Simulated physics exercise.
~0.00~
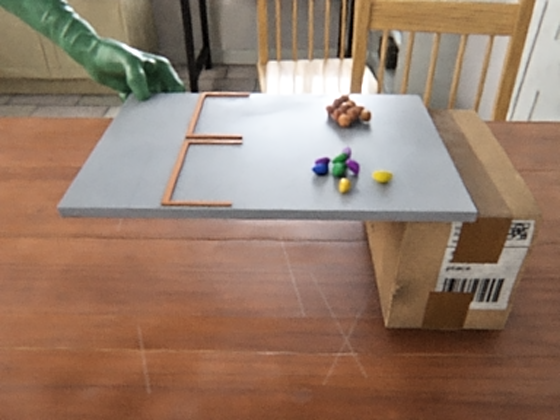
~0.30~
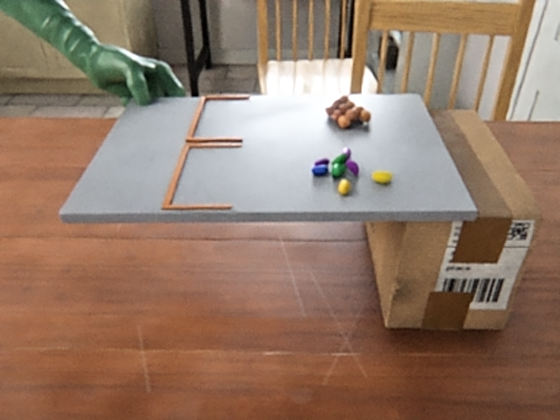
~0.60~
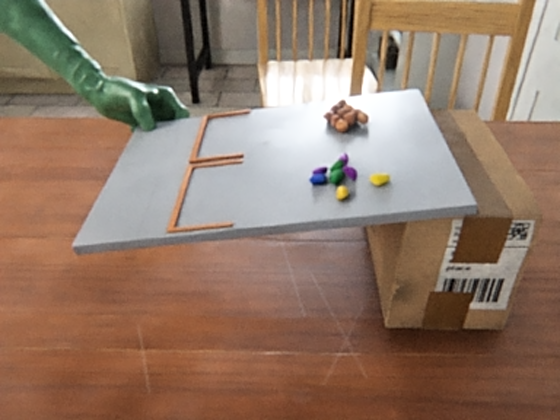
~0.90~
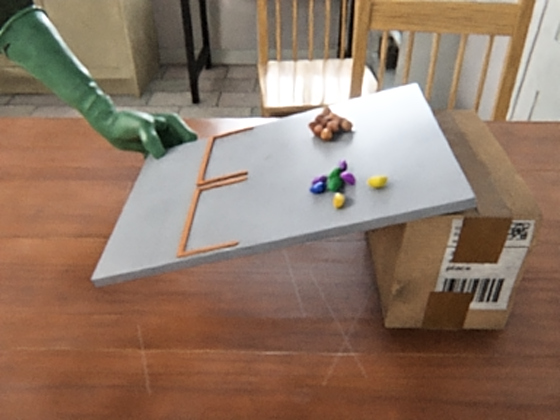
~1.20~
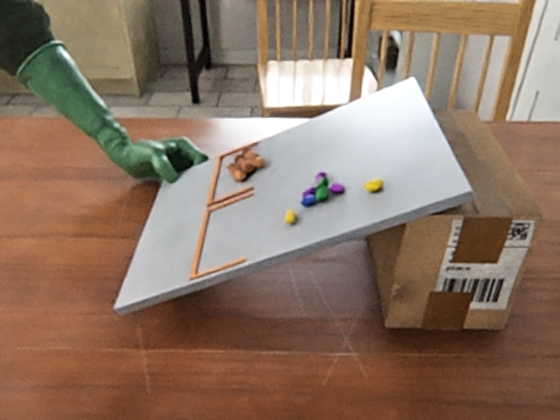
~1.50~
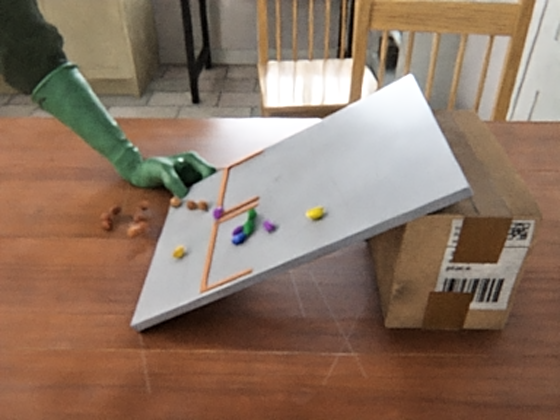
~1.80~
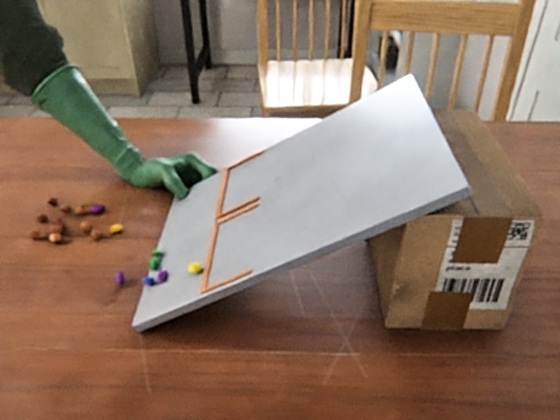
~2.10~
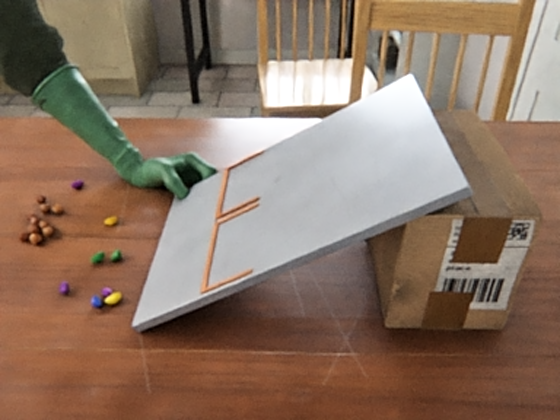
On a wooden table, a green-gloved hand lowering a grey board's left end, brown and colourful pieces sliding past orange strips onto the tabletop.
